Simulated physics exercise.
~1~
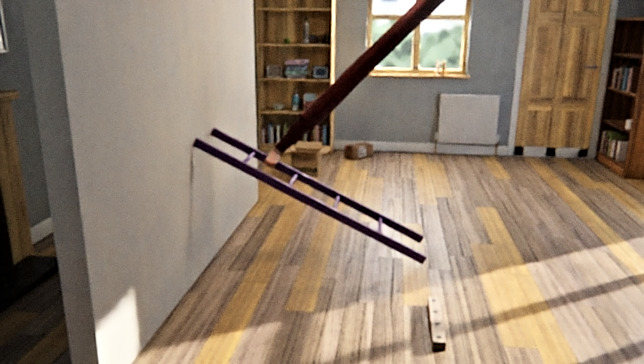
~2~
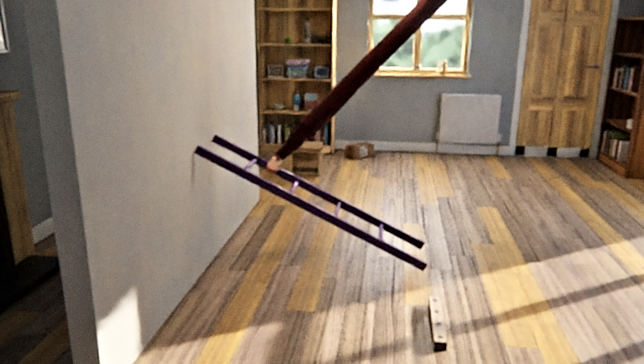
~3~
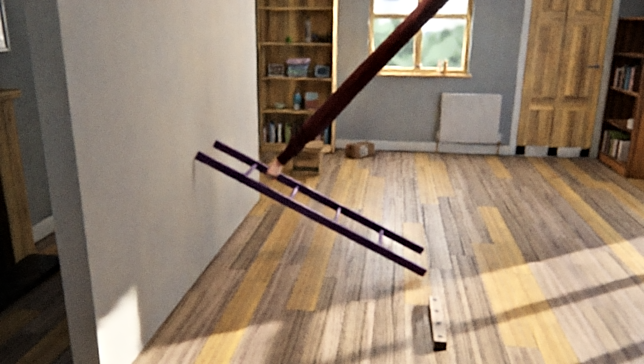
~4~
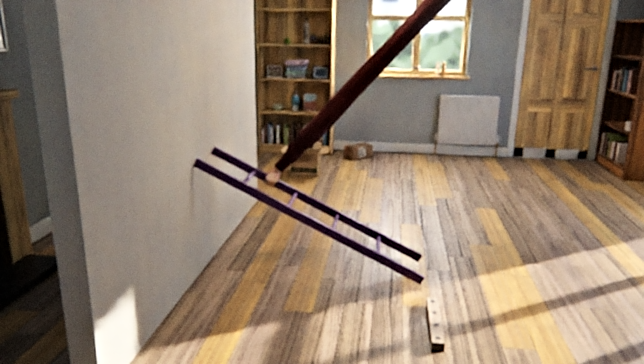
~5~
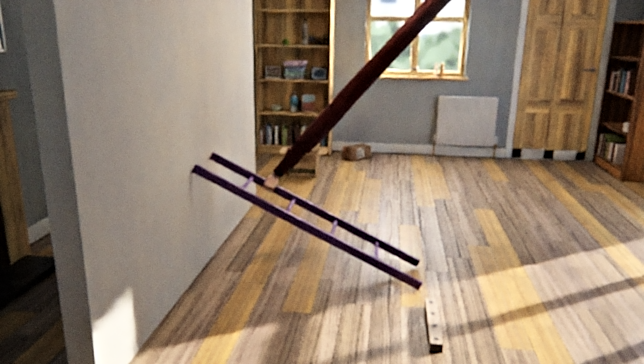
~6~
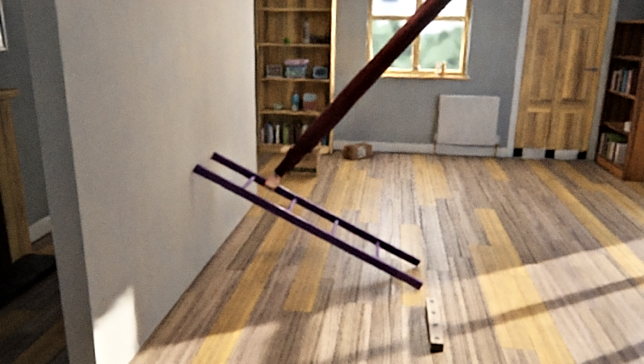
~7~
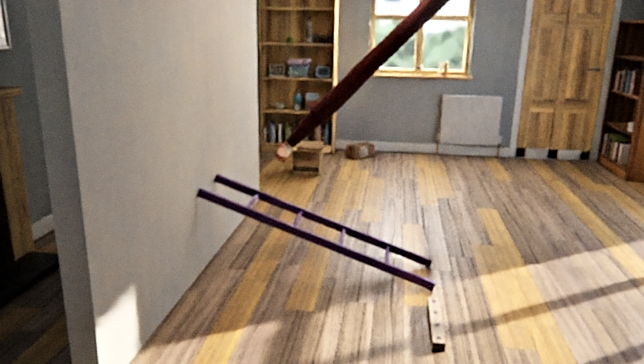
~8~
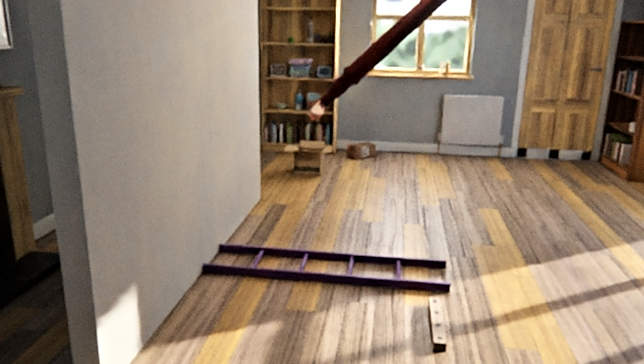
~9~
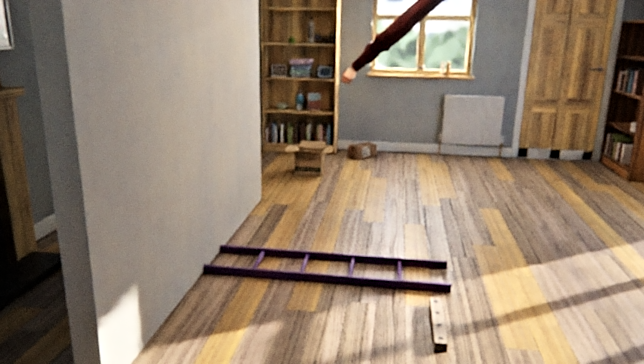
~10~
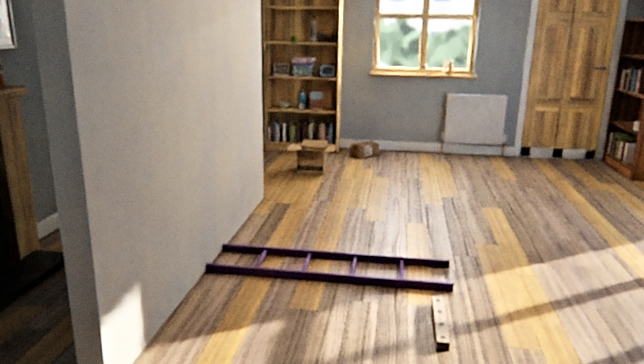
A purple ladder-like rack slanting against a wall sinks slightly under a hand's hold, then drops flat onto the wooden floor once released.
